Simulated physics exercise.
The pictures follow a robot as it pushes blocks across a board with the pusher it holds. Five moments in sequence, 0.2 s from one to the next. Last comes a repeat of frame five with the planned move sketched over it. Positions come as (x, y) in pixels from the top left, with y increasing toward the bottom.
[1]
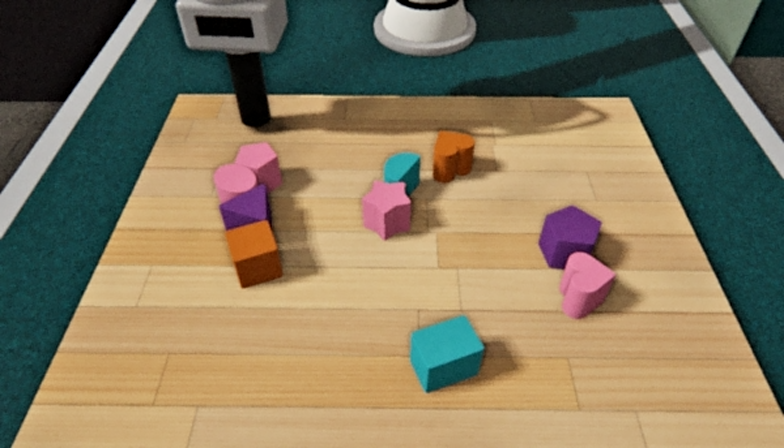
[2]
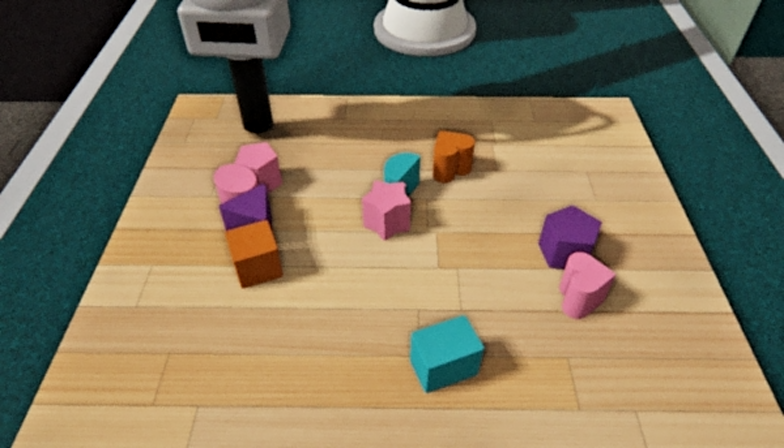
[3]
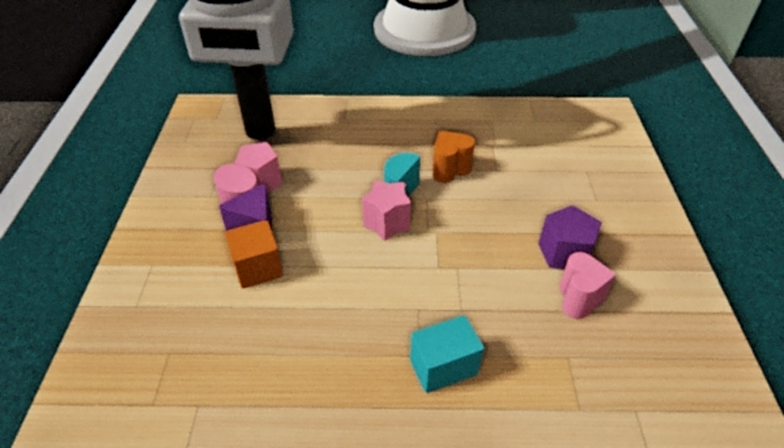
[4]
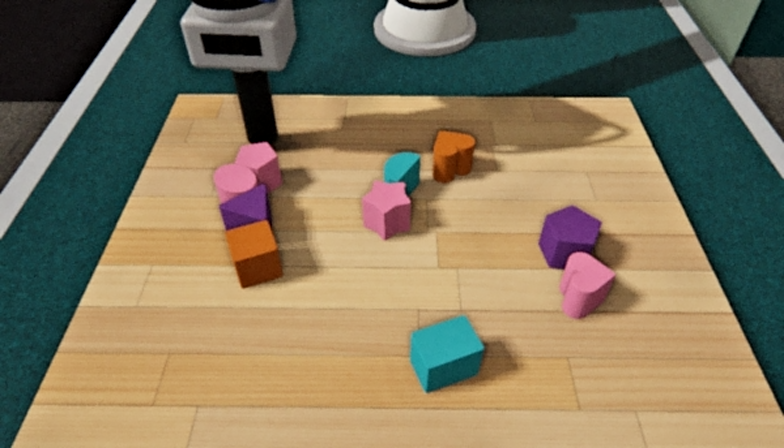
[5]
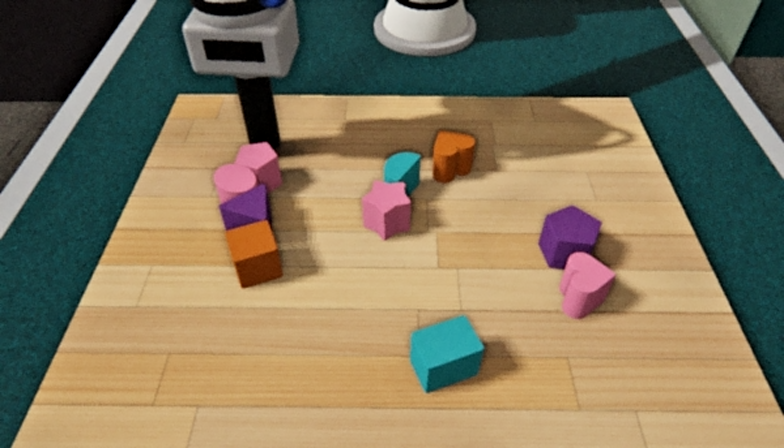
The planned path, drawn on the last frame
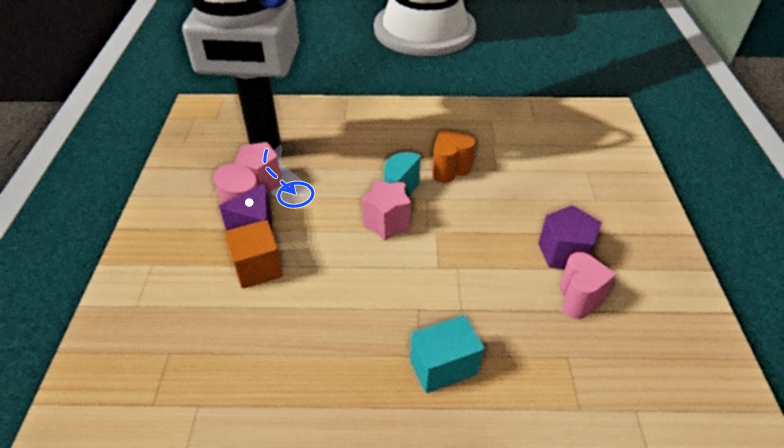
A grey robotic arm with a black pusher hangs over the upper left of a pale wooden board on a green surface, seen from above at an angle by a still camera. Pink, purple and orange blocks line the left, with teal, pink and orange ones near the centre, purple and pink at right, and teal below. The pusher slides slightly downward and right towards the pink blocks, while every block stays still.
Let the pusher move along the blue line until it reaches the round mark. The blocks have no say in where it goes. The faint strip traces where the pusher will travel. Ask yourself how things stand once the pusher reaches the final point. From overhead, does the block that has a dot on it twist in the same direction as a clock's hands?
I expect not.
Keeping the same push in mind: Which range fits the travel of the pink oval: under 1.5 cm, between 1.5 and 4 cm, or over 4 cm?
It ends 1.5 to 4 cm away.
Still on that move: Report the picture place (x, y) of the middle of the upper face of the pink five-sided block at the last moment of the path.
That would be at about pixel (257, 180).
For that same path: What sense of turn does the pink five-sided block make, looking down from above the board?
Looking from above, the answer is clockwise.
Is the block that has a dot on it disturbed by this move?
In the end it has been moved.
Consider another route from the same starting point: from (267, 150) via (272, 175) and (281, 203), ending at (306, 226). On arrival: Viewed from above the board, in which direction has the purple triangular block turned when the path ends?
The twist is anticlockwise.
Drawn move, from (267, 150) through (266, 167) and (280, 180) to (296, 194); the dot is on the purple triangular block.
What follows on the original path. Halfway along, pusher at (271, 167); pink oval at (223, 186); purple triangular block at (248, 206); pink five-sided block at (255, 169), turned 35° clockwise.
At the end, pusher at (295, 187); pink oval at (217, 189), turned 20° clockwise; purple triangular block at (247, 213), turned 25° anticlockwise; orange four-sided block at (252, 243), turned 10° clockwise; pink five-sided block at (257, 180), turned 60° clockwise.
